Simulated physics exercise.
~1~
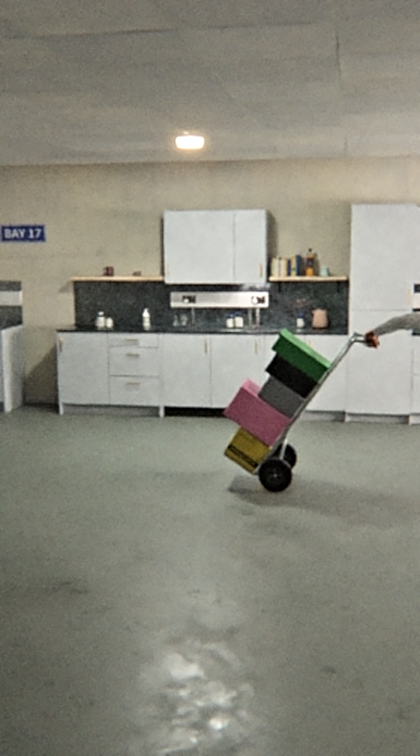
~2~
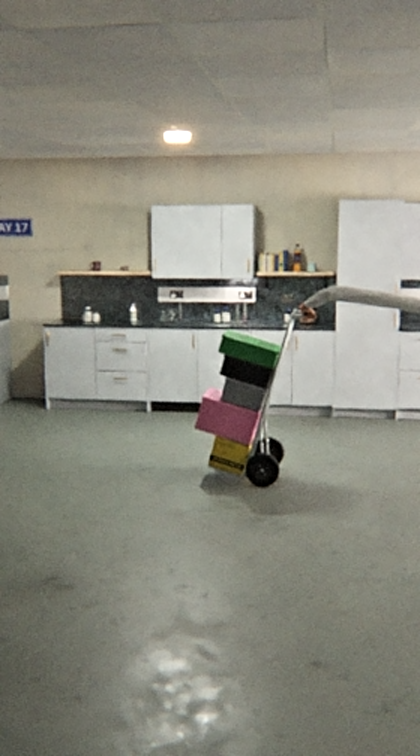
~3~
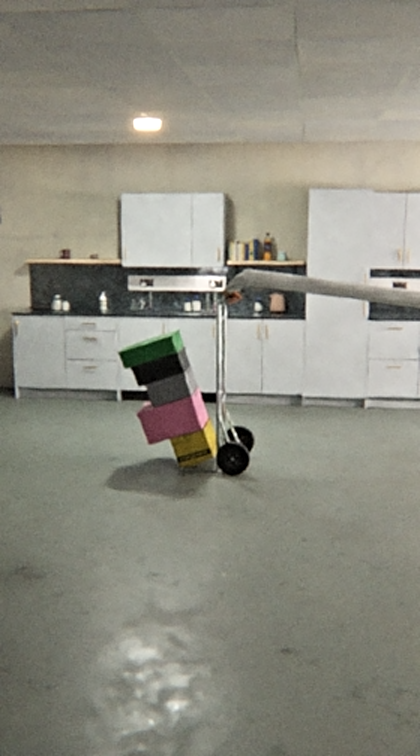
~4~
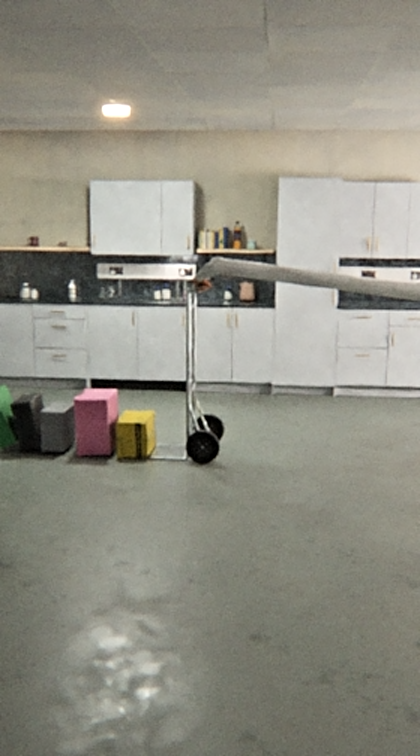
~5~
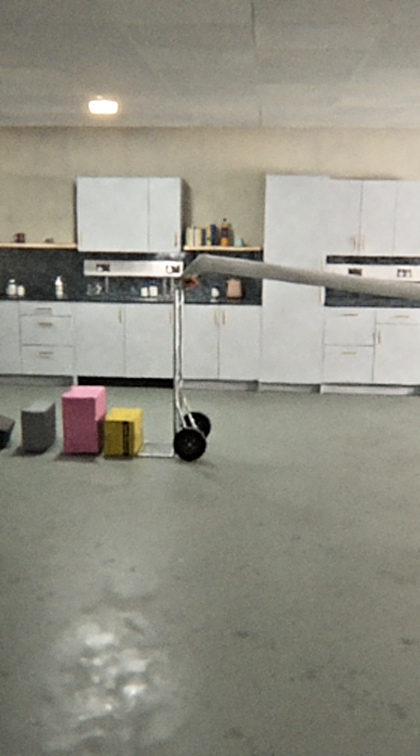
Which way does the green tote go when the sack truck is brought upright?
The green tote goes to the left, tipping off the top of the stack and landing on the floor at the far left.
A sack truck loaded with a green tote on top, then black, grey and pink totes and a yellow box at the bottom, leans back towards the right in a grey-floored room, seen from the side with white cabinets behind. A long grey arm reaching in from the right holds its handle and swings it upright. The stack tips left, away from the frame of the truck, and topples. The yellow box ends on its side at the truck's plate, with the pink, grey and black totes strewn further left on the floor, while the green one is out of view.
